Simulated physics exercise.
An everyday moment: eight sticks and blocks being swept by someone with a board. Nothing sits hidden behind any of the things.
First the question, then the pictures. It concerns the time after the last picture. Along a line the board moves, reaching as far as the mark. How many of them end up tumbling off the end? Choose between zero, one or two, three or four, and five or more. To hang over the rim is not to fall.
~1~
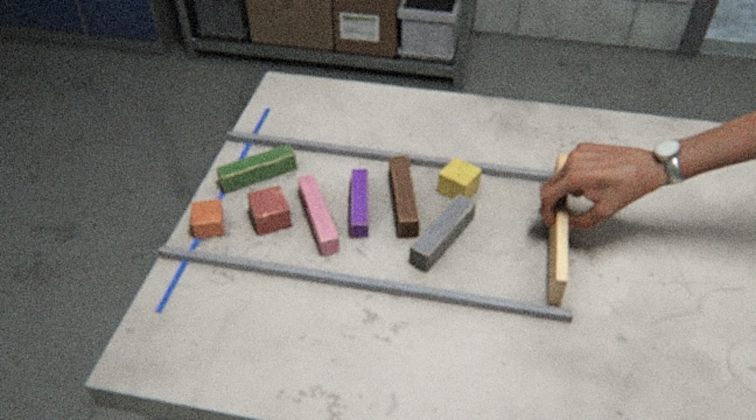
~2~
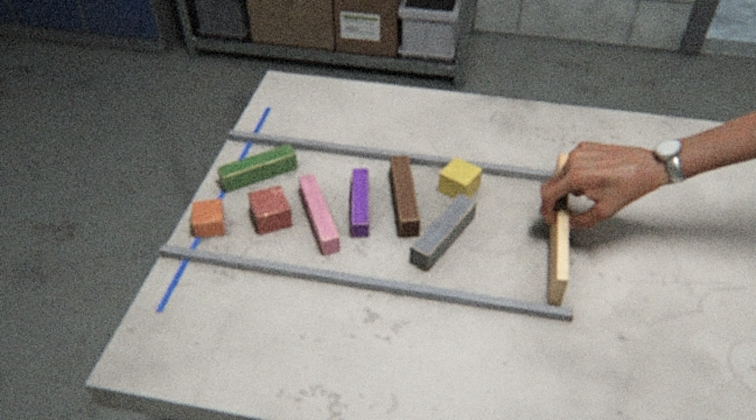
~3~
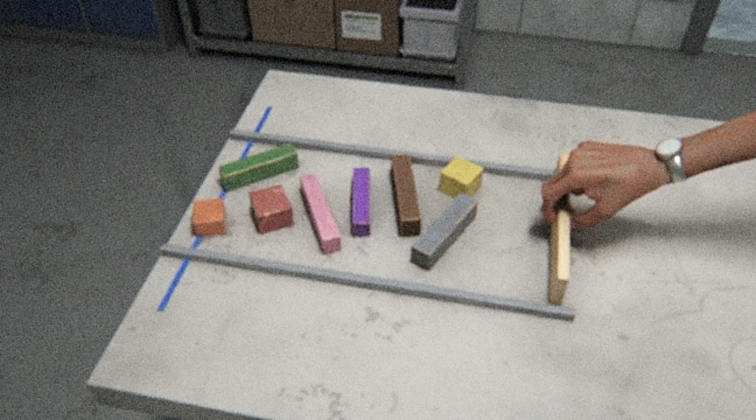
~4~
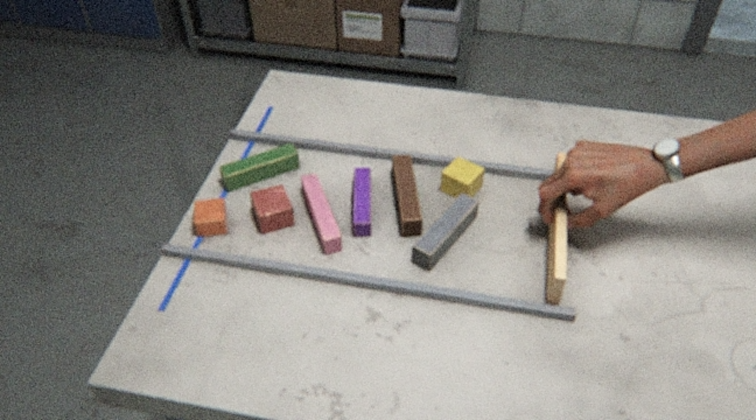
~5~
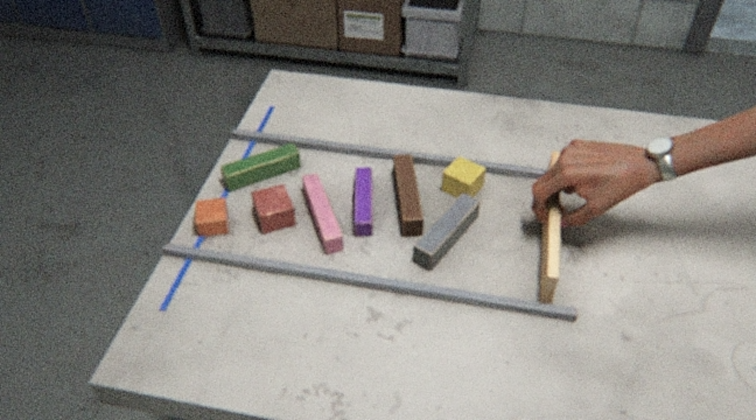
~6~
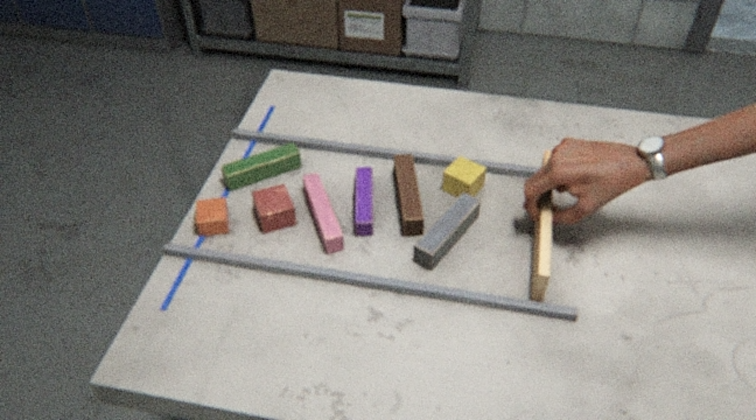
The count is five or more.
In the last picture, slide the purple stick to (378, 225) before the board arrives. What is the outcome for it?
Placed there, it goes off the edge.
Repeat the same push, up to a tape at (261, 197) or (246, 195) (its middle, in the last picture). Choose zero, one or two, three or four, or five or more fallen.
Going one tape after another, I'd say 3 or 4 for the first and five or over for the second.
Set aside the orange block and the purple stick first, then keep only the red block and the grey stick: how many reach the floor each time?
The counts: 4 and 5.
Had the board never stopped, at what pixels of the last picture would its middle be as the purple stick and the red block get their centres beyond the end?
Approx. (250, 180) for the first, approx. (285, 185) for the second.
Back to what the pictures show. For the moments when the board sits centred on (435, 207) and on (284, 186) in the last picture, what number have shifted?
Tally: First 3; then 8.
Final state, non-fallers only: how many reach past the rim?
Count of overhanging things: 1.
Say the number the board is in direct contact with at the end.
2 in contact.
Soon after, none off yet; orange block at rest near (213, 216); green bar at rest near (262, 167); red block at rest near (274, 208).
Then, none off yet; orange block moved a little near (194, 216); green bar moved a little near (250, 166); red block moved about its own width near (228, 205).
At rest, the number that fall off is five or more; fallen, brown stick, purple stick, pink bar, red block, green bar and orange block.
